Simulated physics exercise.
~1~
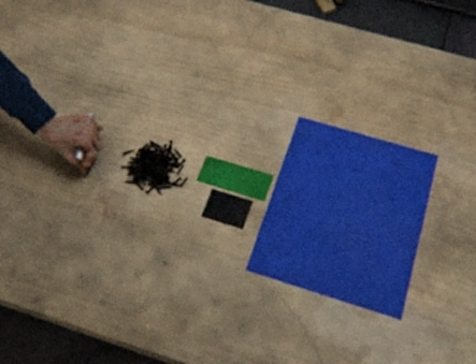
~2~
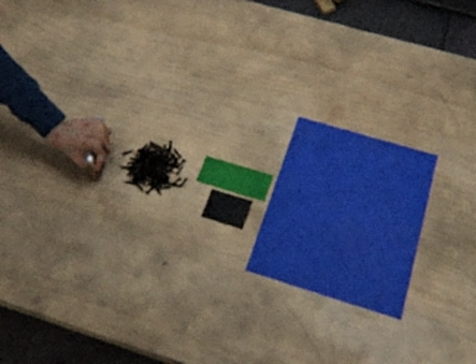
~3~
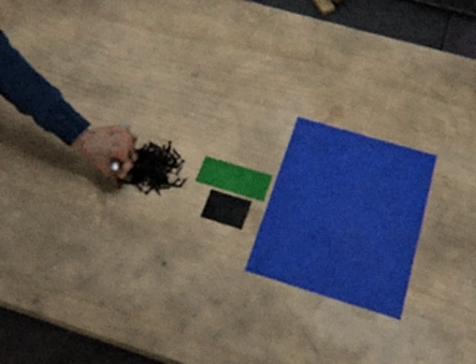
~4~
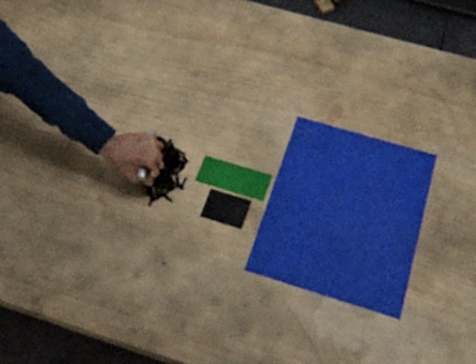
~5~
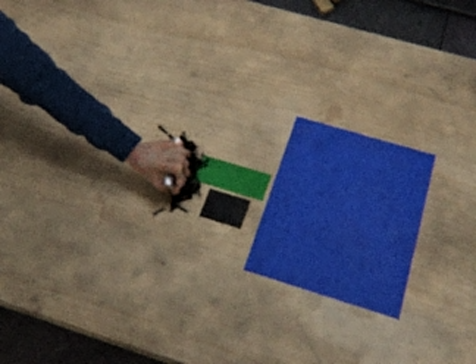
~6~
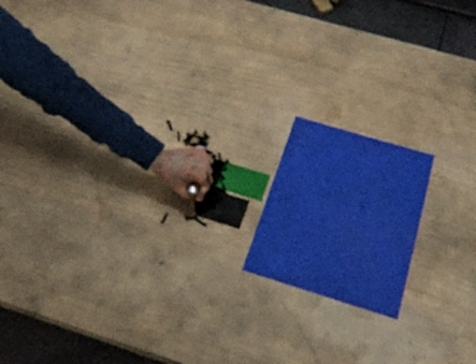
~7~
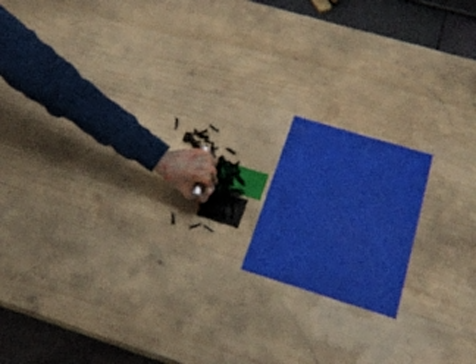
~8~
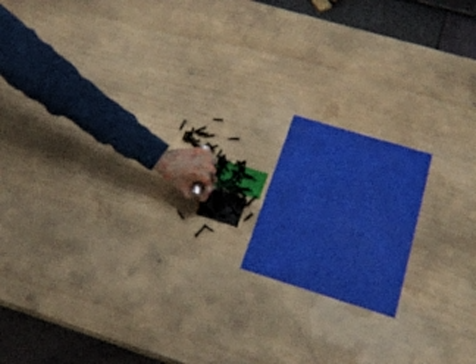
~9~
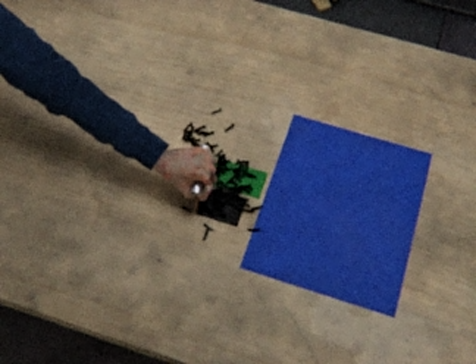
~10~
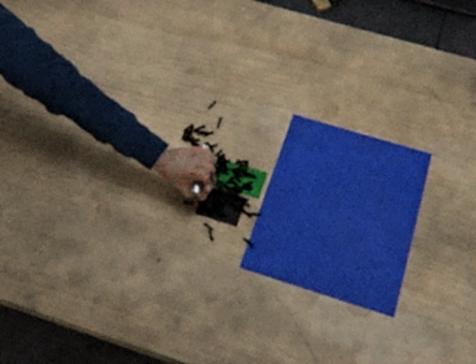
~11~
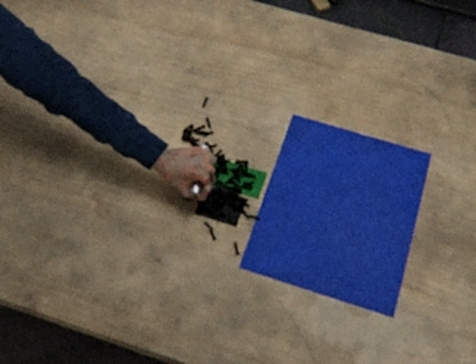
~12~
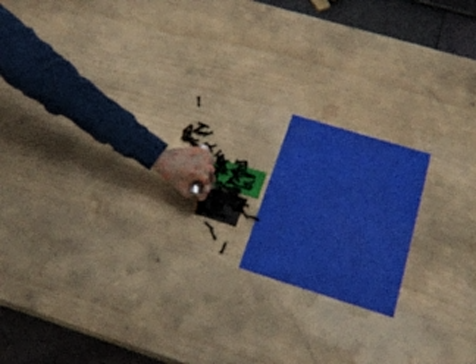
On a wooden table, a hand pushes black screws right onto green and black mats.
